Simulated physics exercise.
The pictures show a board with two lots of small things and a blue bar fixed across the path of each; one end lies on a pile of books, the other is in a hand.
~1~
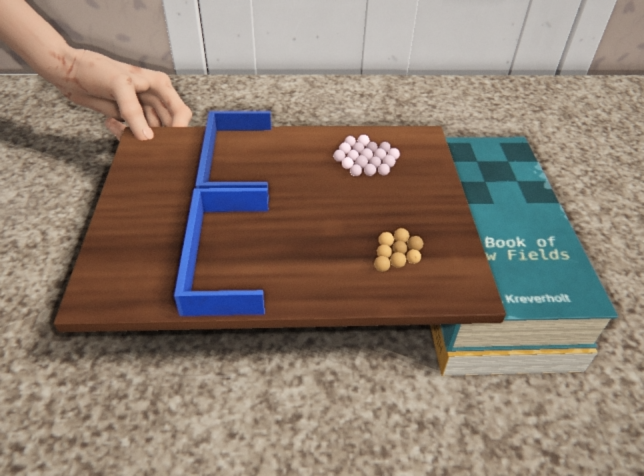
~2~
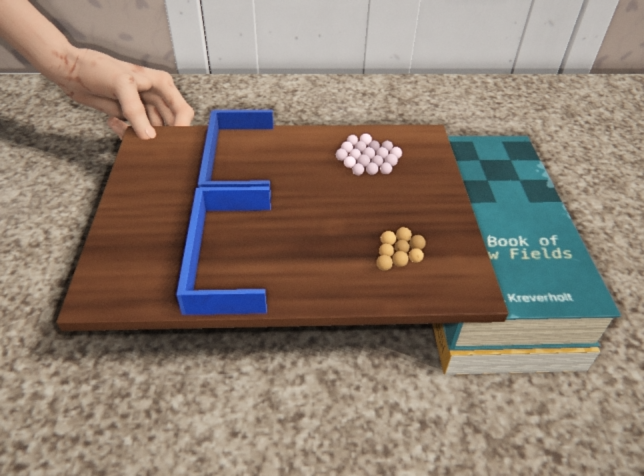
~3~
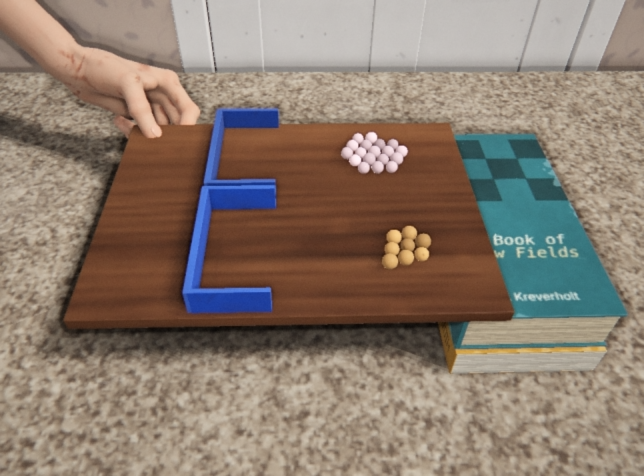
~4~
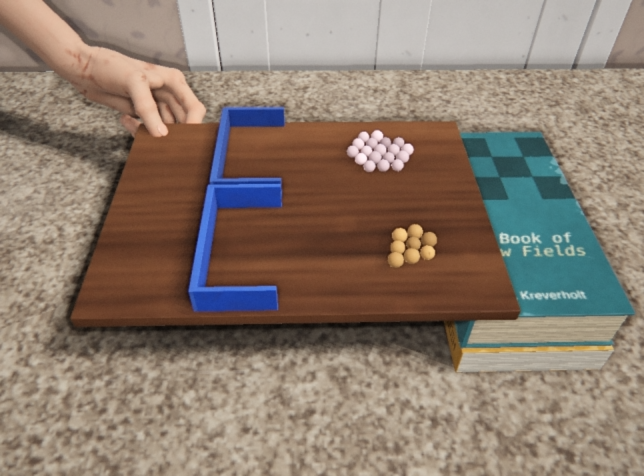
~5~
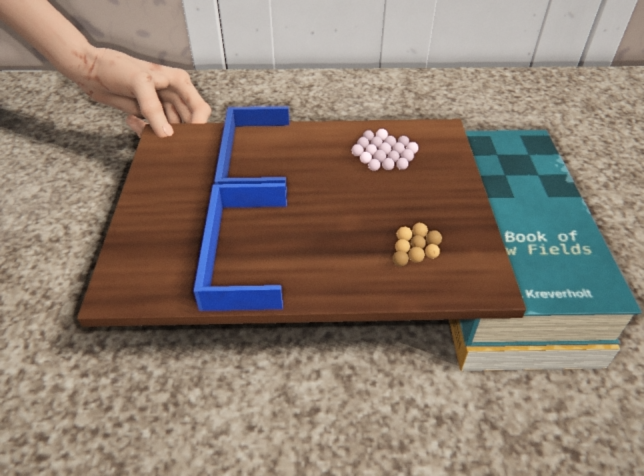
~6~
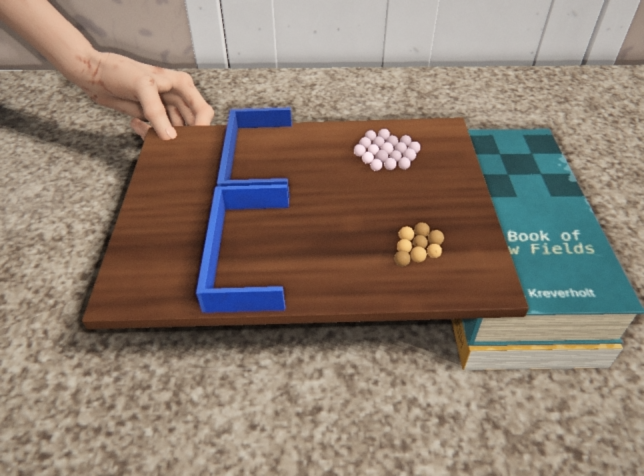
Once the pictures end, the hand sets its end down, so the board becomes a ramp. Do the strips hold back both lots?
Here the front batch is stopped by its bar, and the back batch is stopped by its bar.
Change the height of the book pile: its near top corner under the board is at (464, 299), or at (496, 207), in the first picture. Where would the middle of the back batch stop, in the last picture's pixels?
One: (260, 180). Two: (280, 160).
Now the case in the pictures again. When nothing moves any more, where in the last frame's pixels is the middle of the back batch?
Close to (253, 184).
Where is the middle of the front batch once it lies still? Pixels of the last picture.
Roughly at (236, 276).
Then, 0.33 s on from there, board sloping at 8°; front batch on its way down; back batch on its way down.
Then, 0.68 s on from there, board sloping at 14°; front batch on its way down; back batch has reached its bar.
Then, 1.10 s on from there, board resting at 15°; front batch has reached its bar; back batch has reached its bar.
In the end, board resting at 15°; front batch gathered behind its bar; back batch gathered behind its bar.
